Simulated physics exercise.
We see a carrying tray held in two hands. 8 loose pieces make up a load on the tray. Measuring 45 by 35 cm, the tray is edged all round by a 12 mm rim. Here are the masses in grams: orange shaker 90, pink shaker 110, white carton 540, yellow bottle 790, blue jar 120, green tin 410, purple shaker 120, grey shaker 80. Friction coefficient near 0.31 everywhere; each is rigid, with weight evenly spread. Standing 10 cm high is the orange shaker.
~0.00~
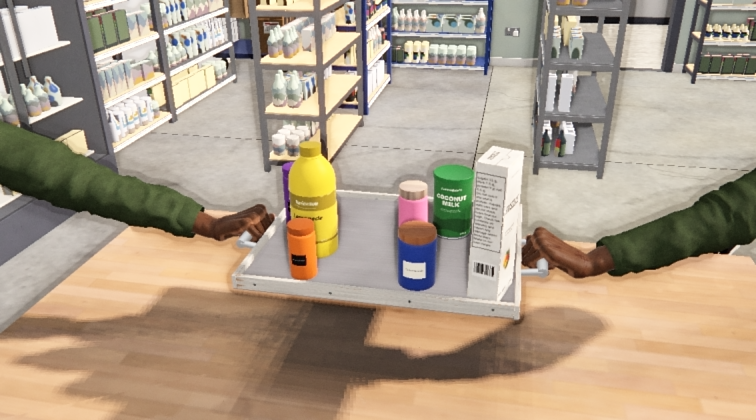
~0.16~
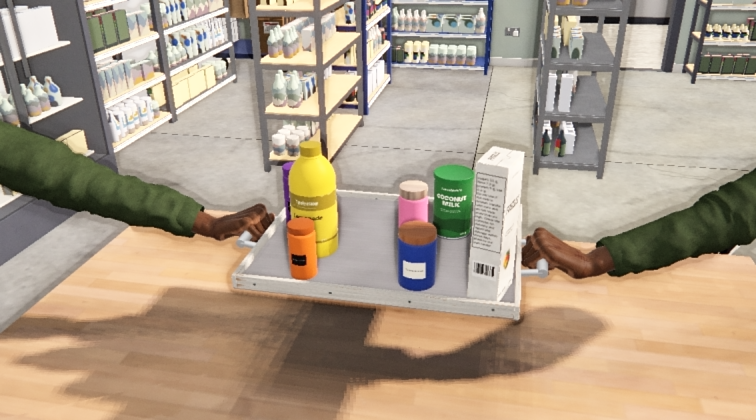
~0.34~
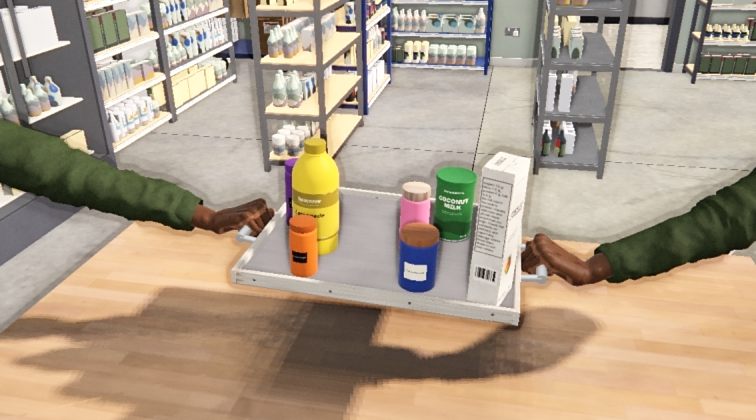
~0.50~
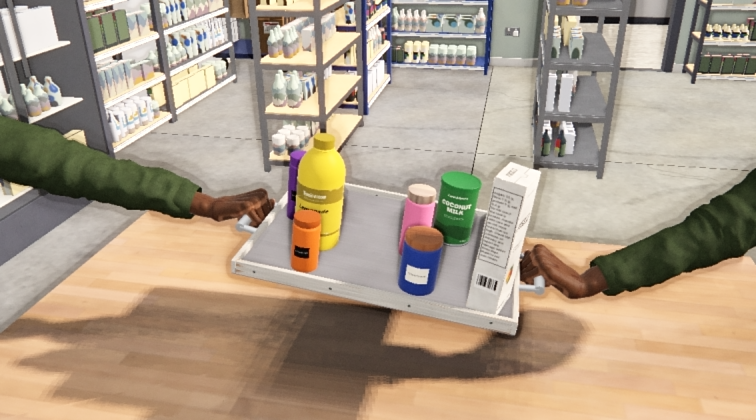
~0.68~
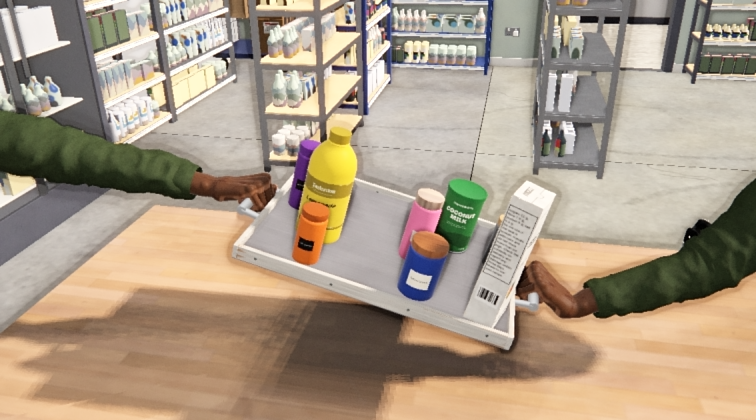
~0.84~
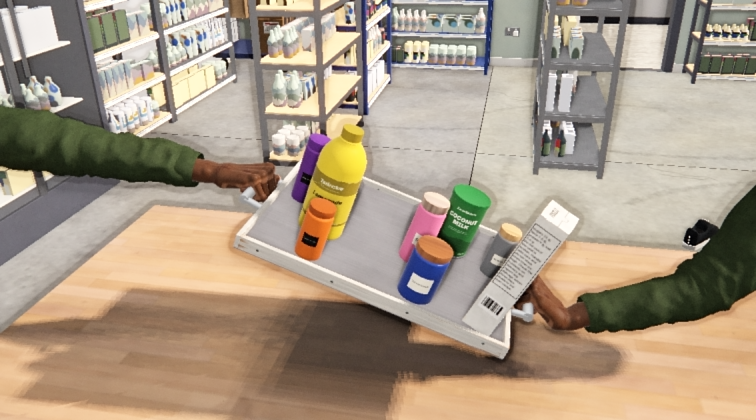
Two hands tilting a tray of bottles, jars and a white carton steadily down to the right, the carton leaning rightward.
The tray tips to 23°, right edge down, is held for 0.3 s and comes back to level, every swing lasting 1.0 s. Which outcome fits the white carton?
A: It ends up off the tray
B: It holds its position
A.
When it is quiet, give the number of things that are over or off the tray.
In total, 7.
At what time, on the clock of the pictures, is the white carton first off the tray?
That first happens close to 1.0 seconds.
Around 1.34 s, tray at 23°, right edge down; white carton now off the tray; yellow bottle shifted 15 cm; purple shaker shifted 15 cm.
Around 1.74 s, tray at 18°, right edge down; orange shaker, pink shaker, yellow bottle, blue jar and grey shaker now off the tray; purple shaker tipped 55° against what carries it; green tin shifted 9 cm.
Around 2.14 s, tray at 3°, right edge down; purple shaker now off the tray; green tin shifted 9 cm.
Finally (2.9 s), off the tray, orange shaker, pink shaker, white carton, yellow bottle, blue jar, purple shaker and grey shaker; not toppled but over 5 cm from the start, green tin.
